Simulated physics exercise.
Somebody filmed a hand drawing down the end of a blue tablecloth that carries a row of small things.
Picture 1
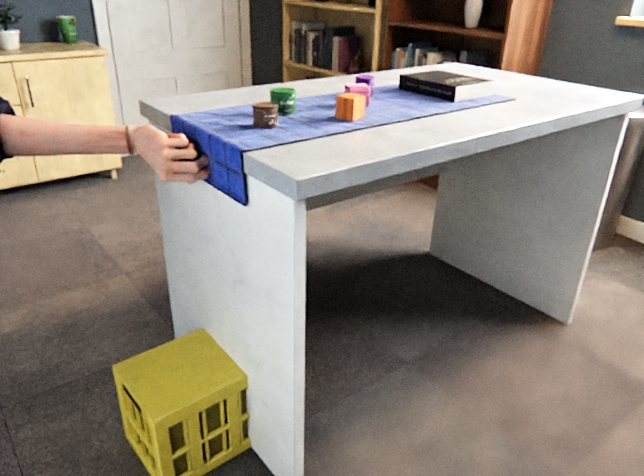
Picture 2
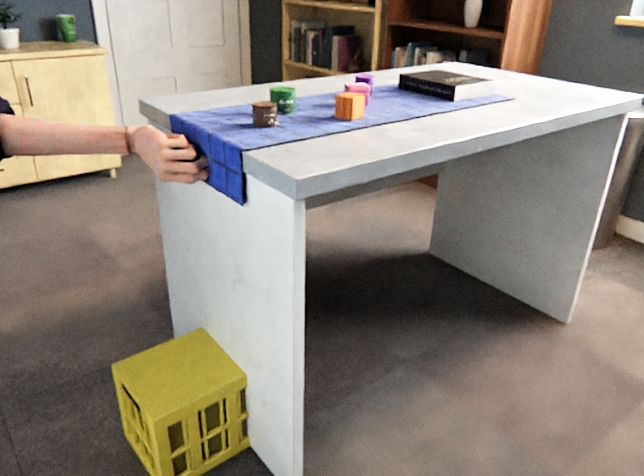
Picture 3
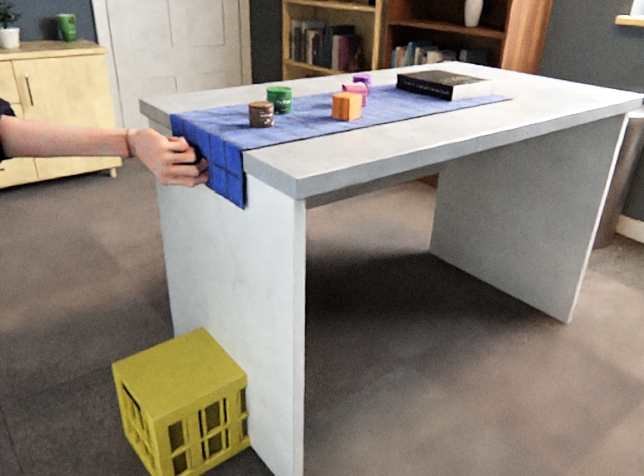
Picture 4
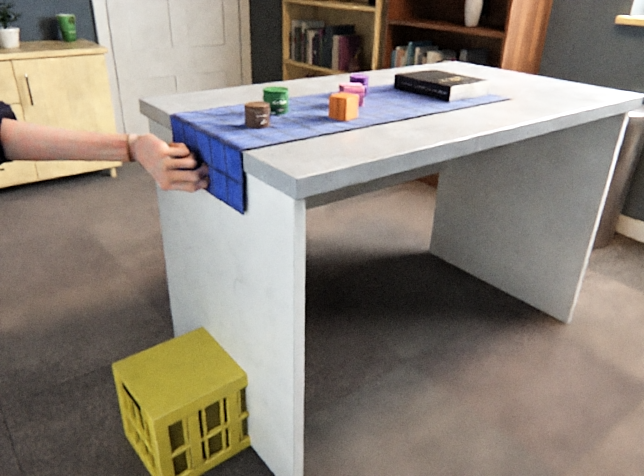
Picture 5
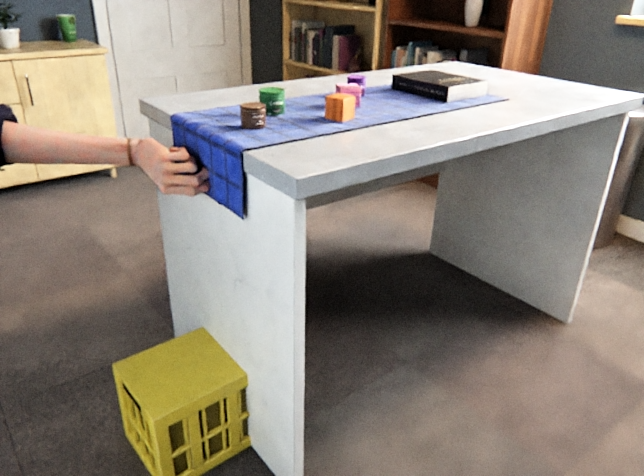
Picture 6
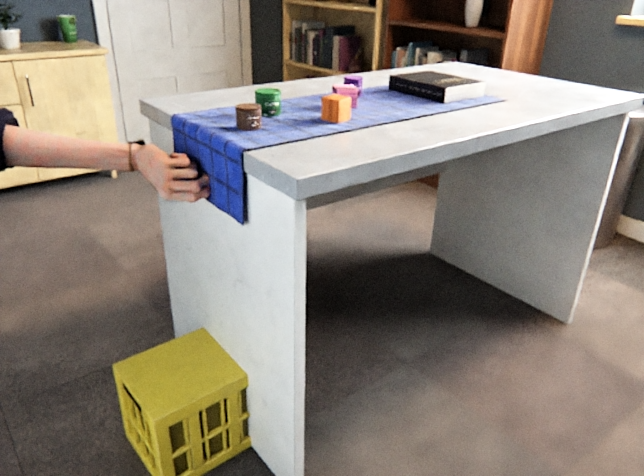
To begin with, a hand at the left grips the hanging end of a blue cloth on a pale table set with small colourful pots and cubes and a dark book. The hand then draws the cloth slowly down, and the items ride a little leftward with it while the yellow crate below stays still.
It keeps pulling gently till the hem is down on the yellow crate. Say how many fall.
The answer is four.
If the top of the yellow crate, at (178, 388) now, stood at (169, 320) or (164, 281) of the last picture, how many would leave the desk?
It would be 2 and 1.
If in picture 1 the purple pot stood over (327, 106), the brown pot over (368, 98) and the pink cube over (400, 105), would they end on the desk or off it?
The purple pot falls, the brown pot holds on, the pink cube stays on.
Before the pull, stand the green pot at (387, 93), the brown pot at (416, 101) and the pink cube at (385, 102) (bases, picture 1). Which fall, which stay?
The green pot remains up; the brown pot keeps its place on top; the pink cube stays on.
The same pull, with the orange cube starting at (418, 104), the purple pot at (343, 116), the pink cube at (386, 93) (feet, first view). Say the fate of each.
The orange cube does not fall; the purple pot comes down; the pink cube keeps its place on top.
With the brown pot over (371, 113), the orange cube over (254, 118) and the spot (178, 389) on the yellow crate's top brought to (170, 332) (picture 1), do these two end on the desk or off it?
The brown pot stays on; the orange cube tumbles off.
Soon after, hem near (211, 262); brown pot gone.
Then, hem near (212, 305); brown pot and green pot gone.
Further on, hem near (213, 339); brown pot, green pot and orange cube gone.
At rest, hem on the crate; brown pot, green pot, orange cube and pink cube gone. Over the edge go four.
